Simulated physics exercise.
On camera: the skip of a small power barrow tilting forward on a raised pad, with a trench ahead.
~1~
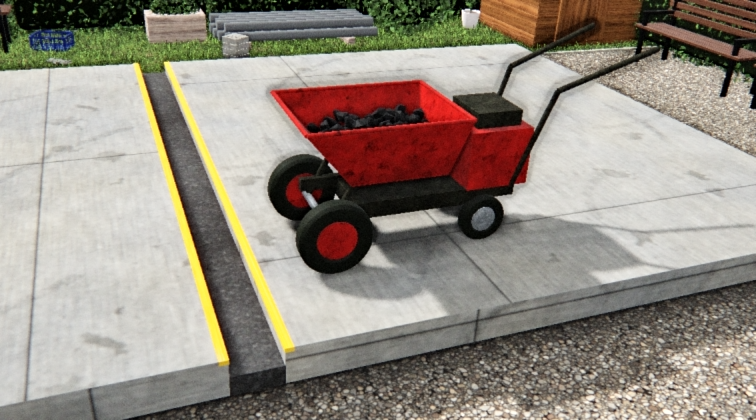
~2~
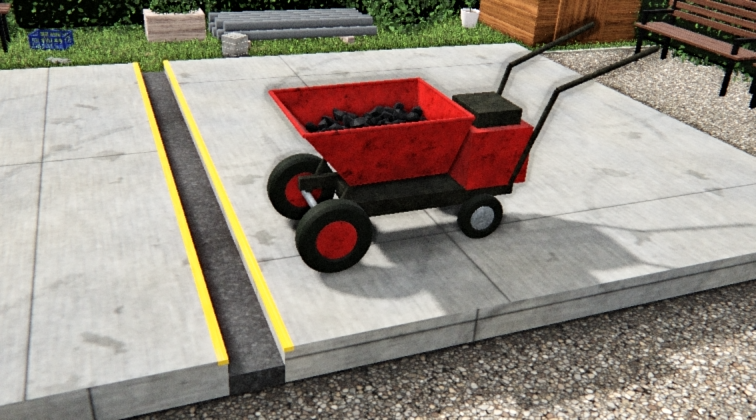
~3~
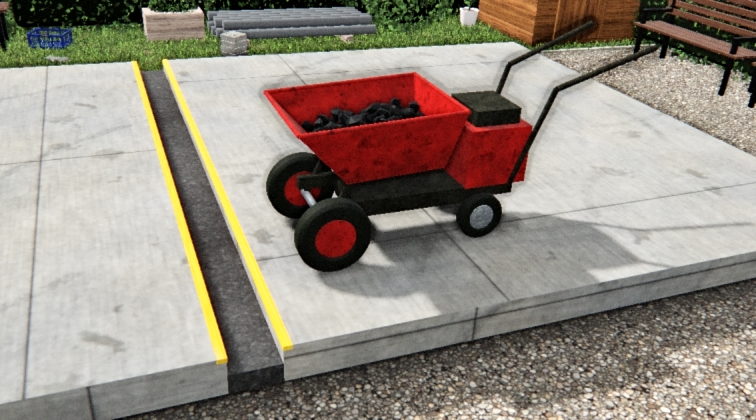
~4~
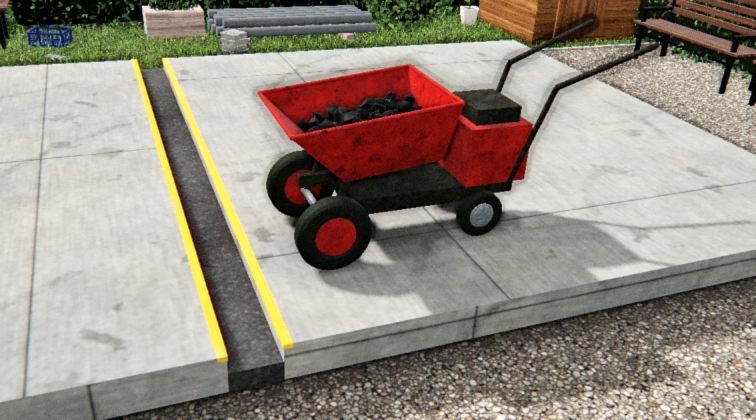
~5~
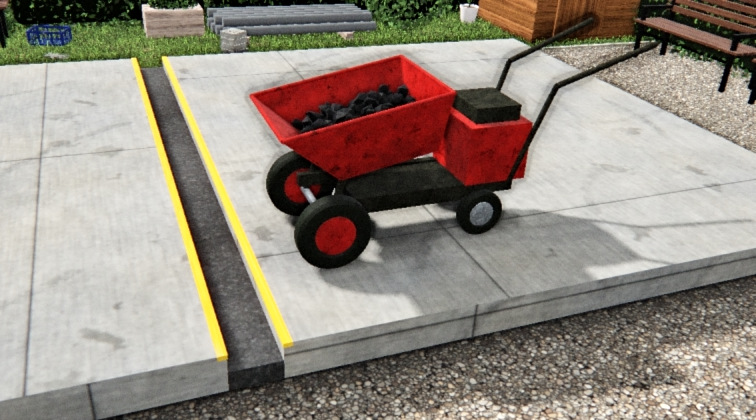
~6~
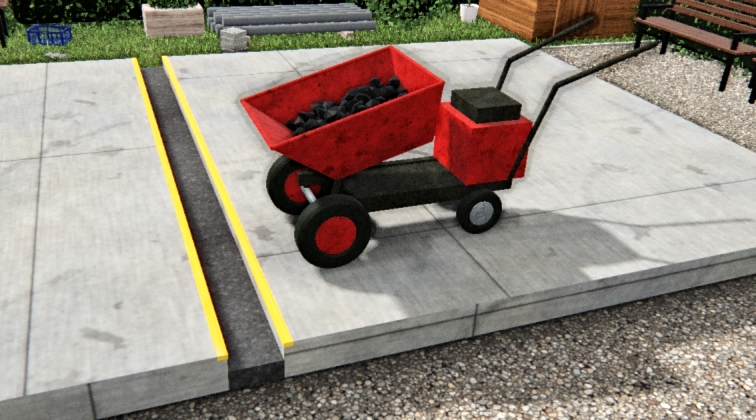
Red power barrow standing on a concrete pad beside a narrow yellow-edged trench, its skip of black lumps slowly tilting forward leftward.
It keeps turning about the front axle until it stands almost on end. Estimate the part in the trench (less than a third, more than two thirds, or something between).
Between the edges lies under a third of the load.
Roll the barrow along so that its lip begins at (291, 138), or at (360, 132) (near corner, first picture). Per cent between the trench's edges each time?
In turn 0 and 70 in a hundred.
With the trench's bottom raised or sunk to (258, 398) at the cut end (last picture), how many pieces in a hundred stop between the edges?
Near 10 %.
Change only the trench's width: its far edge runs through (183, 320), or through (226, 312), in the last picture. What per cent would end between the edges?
Roughly 60 per cent, and 0 per cent.
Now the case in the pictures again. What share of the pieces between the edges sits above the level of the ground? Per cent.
Near 25 %.
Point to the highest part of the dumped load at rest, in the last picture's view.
Around (162, 237).
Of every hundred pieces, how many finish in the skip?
Some 10 per cent.
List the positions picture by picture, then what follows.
The first frame shows lip of the skip at (307, 137), level; top of the load at (368, 131), lumps of coal; first edge of the trench at (273, 309); far edge at (212, 320), the trench under half as wide as the skip, and shallow for its width.
The second frame shows lip of the skip at (305, 136), level; top of the load at (366, 130).
The third frame shows lip of the skip at (299, 137), tipped barely; top of the load at (378, 122).
The fourth frame shows lip of the skip at (292, 138), tipped a little; top of the load at (395, 122).
The fifth frame shows lip of the skip at (283, 142), tipped a little; top of the load at (388, 115).
The sixth frame shows lip of the skip at (273, 148), tipped clearly; top of the load at (392, 106); first edge of the trench at (272, 303); far edge at (210, 315).
Soon, skip tipped steeply; all in the skip.
A while on, skip tipped right over; most in the skip; a stray few in or heaped over the trench; about a quarter beyond it; a stray few falling.
Towards the end, skip tipped right over; a small part in the skip; a small part in or heaped over the trench; most beyond it.
Finally, skip tipped right over; a small part in the skip; a small part in or heaped over the trench; most beyond it.
